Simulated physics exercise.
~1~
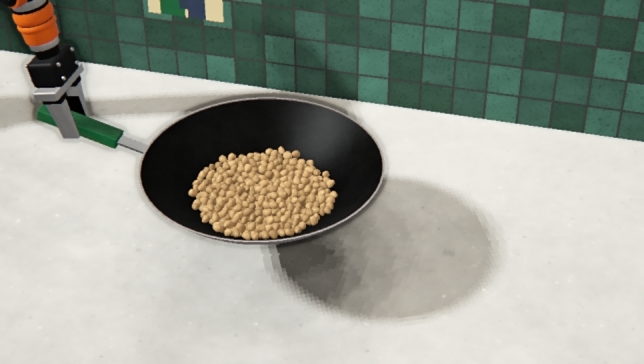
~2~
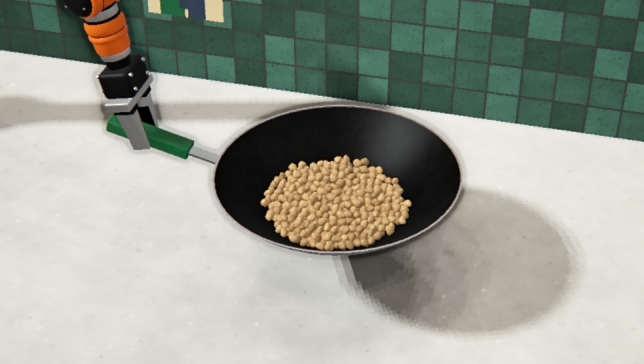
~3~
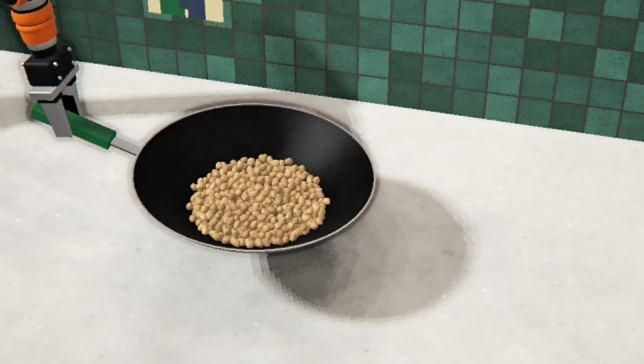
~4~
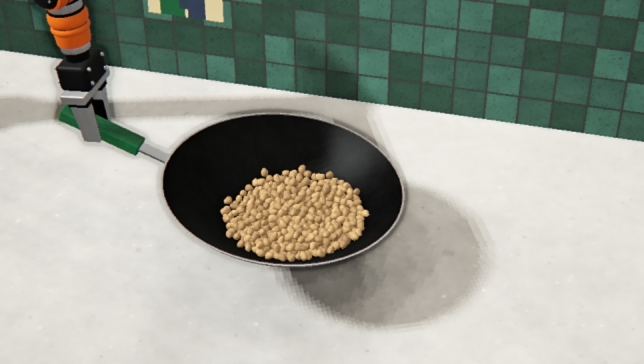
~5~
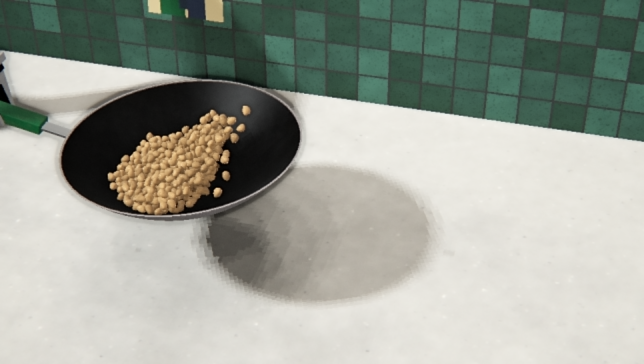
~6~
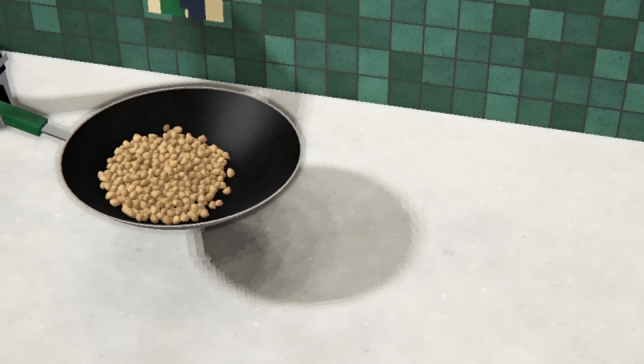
At first, a robot gripper holds a black wok by its green handle above a pale countertop, with a heap of small tan beans inside and green tiles behind. The wok moves to the right, then back to the left, and the heap stays together. It shifts a little right again and slightly lower. Then it swings farther left, and the beans slide and scatter up toward the right side, a few separating from the heap. At the end, the wok is still at the left, upright, with the beans gathered in a loose pile inside and none visible on the counter.
